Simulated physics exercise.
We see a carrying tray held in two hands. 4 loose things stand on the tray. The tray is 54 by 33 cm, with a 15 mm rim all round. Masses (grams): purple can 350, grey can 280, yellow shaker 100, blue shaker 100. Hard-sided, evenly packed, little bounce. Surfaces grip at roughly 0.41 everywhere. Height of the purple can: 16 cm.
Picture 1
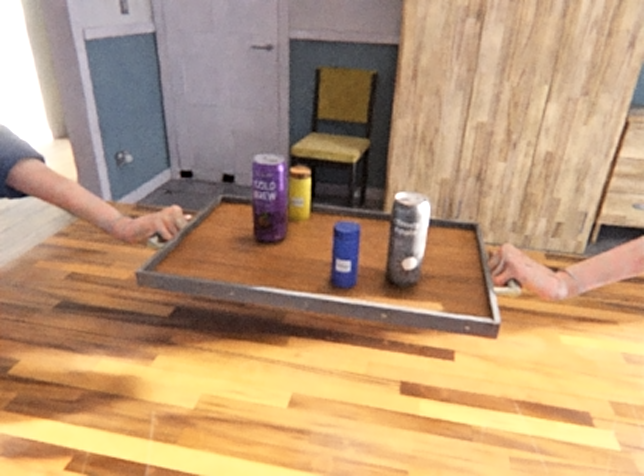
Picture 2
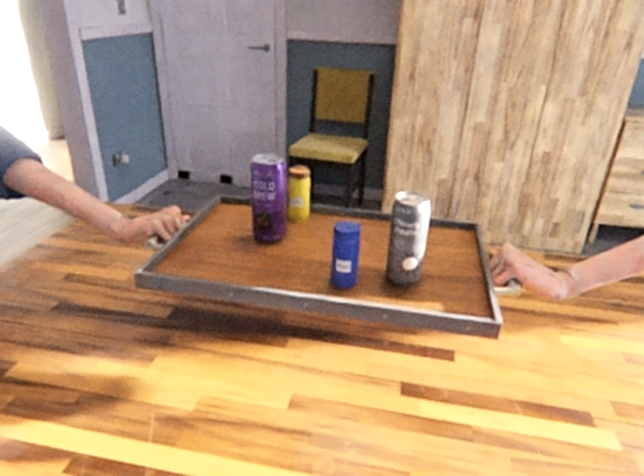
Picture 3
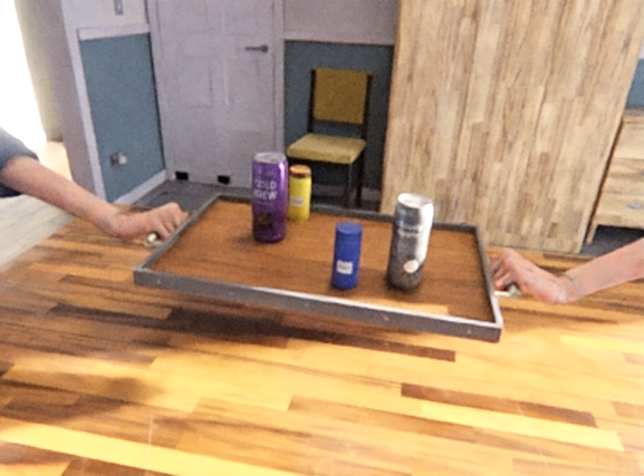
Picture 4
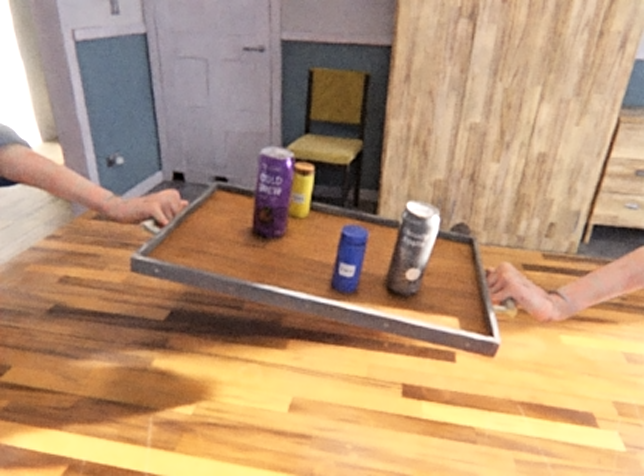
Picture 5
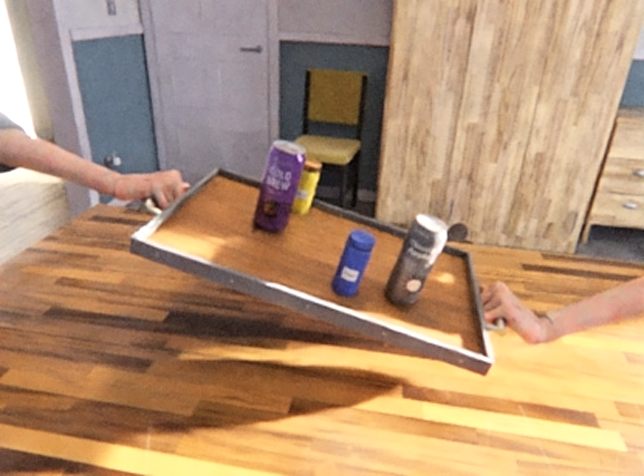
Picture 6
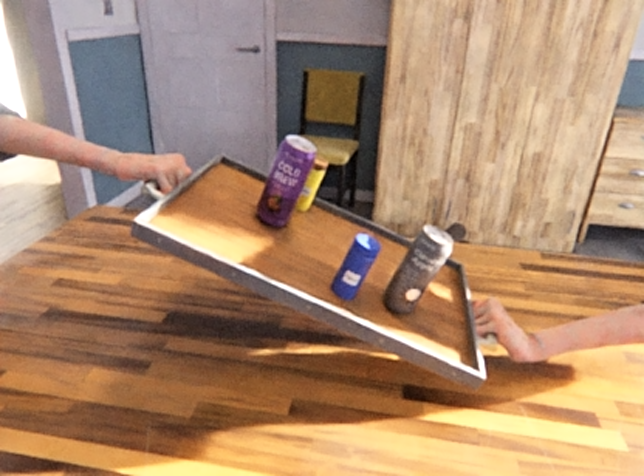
The tray, held by a hand on each side with four containers standing on it, stayed level at first, then tilted steadily down to the right, and the purple and grey cans leaned with it.
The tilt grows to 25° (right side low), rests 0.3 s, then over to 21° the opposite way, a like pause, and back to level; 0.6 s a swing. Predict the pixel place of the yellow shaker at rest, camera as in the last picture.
The yellow shaker comes to rest near (435, 223).
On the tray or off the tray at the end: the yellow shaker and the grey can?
The yellow shaker is still on the tray; the grey can finishes off the tray.
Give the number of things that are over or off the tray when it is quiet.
In all, 4.
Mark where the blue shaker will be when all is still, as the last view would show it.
At about (455, 285).
Then, 0.40 s after the last picture, tilt 25°, right edge down; yellow shaker on its side near (353, 220); purple can on its side; grey can on its side.
Then, 0.70 s after the last picture, tilt 13°, right edge down; grey can now off the tray; yellow shaker on its side near (423, 239); purple can on its side.
Then, 1.00 s after the last picture, tilt 19°, left edge down; yellow shaker on its side near (434, 191); purple can on its side; blue shaker on its side.
At rest, off the tray, grey can; tipped over on the tray, purple can, yellow shaker and blue shaker. In the last view, yellow shaker near (435, 223).
